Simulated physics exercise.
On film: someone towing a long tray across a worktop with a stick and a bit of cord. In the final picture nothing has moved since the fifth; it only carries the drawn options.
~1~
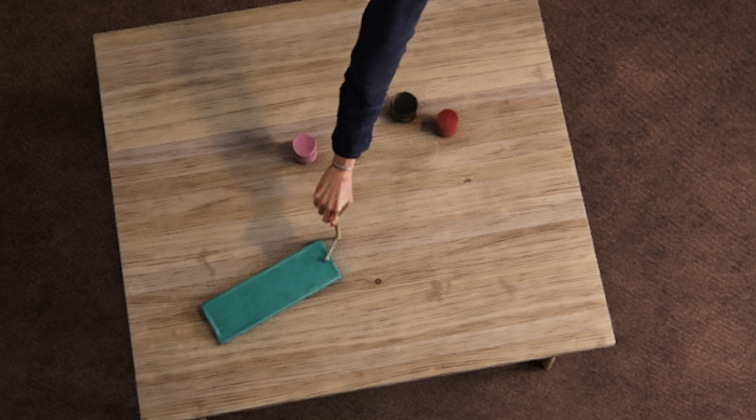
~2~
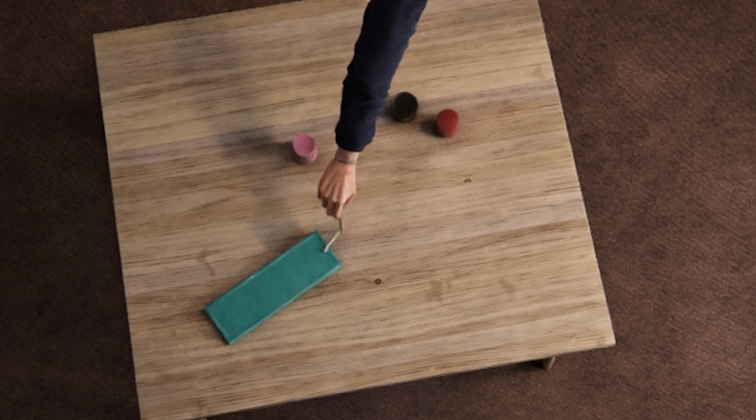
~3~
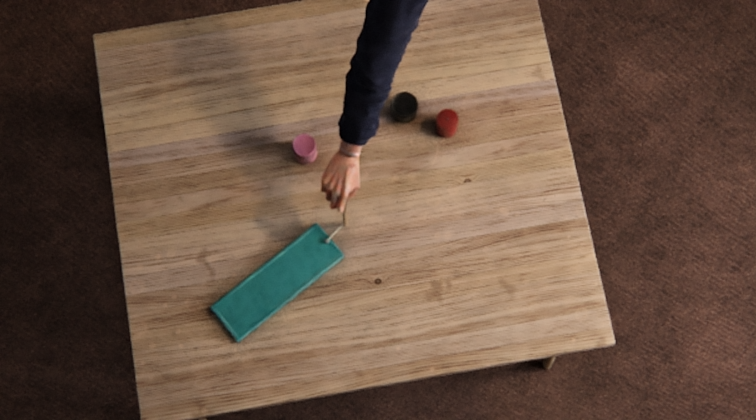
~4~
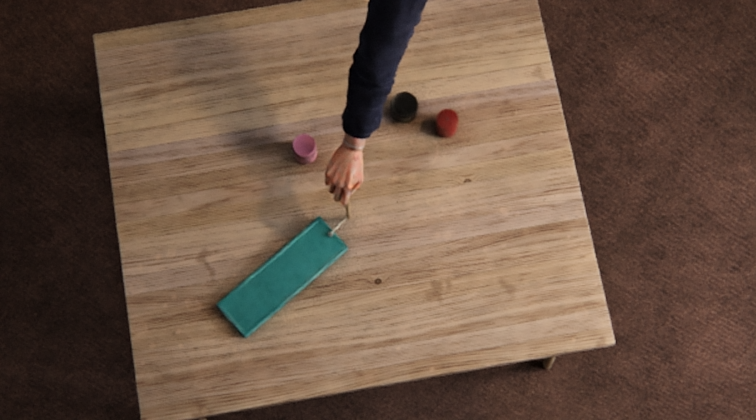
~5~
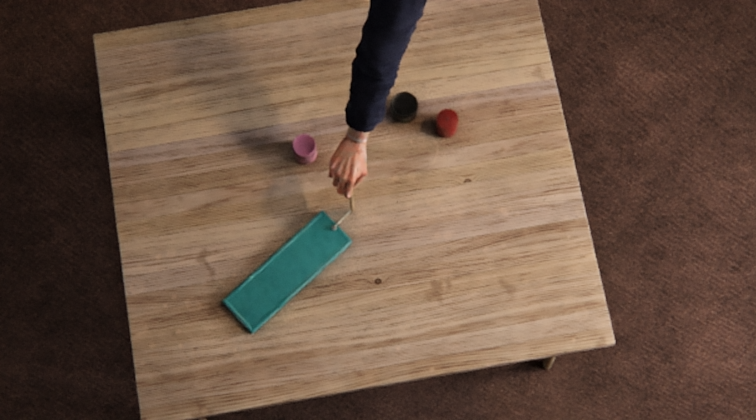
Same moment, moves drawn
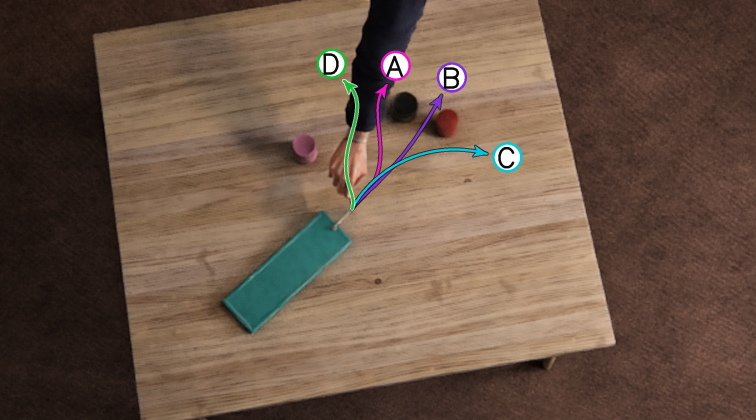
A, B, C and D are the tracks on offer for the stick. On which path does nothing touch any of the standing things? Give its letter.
C is the clean one.
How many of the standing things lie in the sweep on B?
Two.
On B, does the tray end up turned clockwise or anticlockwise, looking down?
It turns anticlockwise.
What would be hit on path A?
The black tub.
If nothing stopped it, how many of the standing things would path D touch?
In all, one.
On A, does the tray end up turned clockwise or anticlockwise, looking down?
It turns anticlockwise.
On the marked copy, A from (352, 209) via (380, 145) to (387, 85); B from (352, 209) via (402, 155) to (442, 96); C from (352, 209) via (413, 157) to (487, 154); D from (352, 209) via (350, 139) to (344, 81).
Following C. Soon after the start, foot of the stick (390, 169), middle of the tray (327, 230).
Later, foot of the stick (444, 151), middle of the tray (371, 198).
In the end, foot of the stick (492, 156), middle of the tray (409, 183); nothing has been touched.
As for the rest, A meets the black tub; B meets the black tub and red tin; D meets the pink jar.
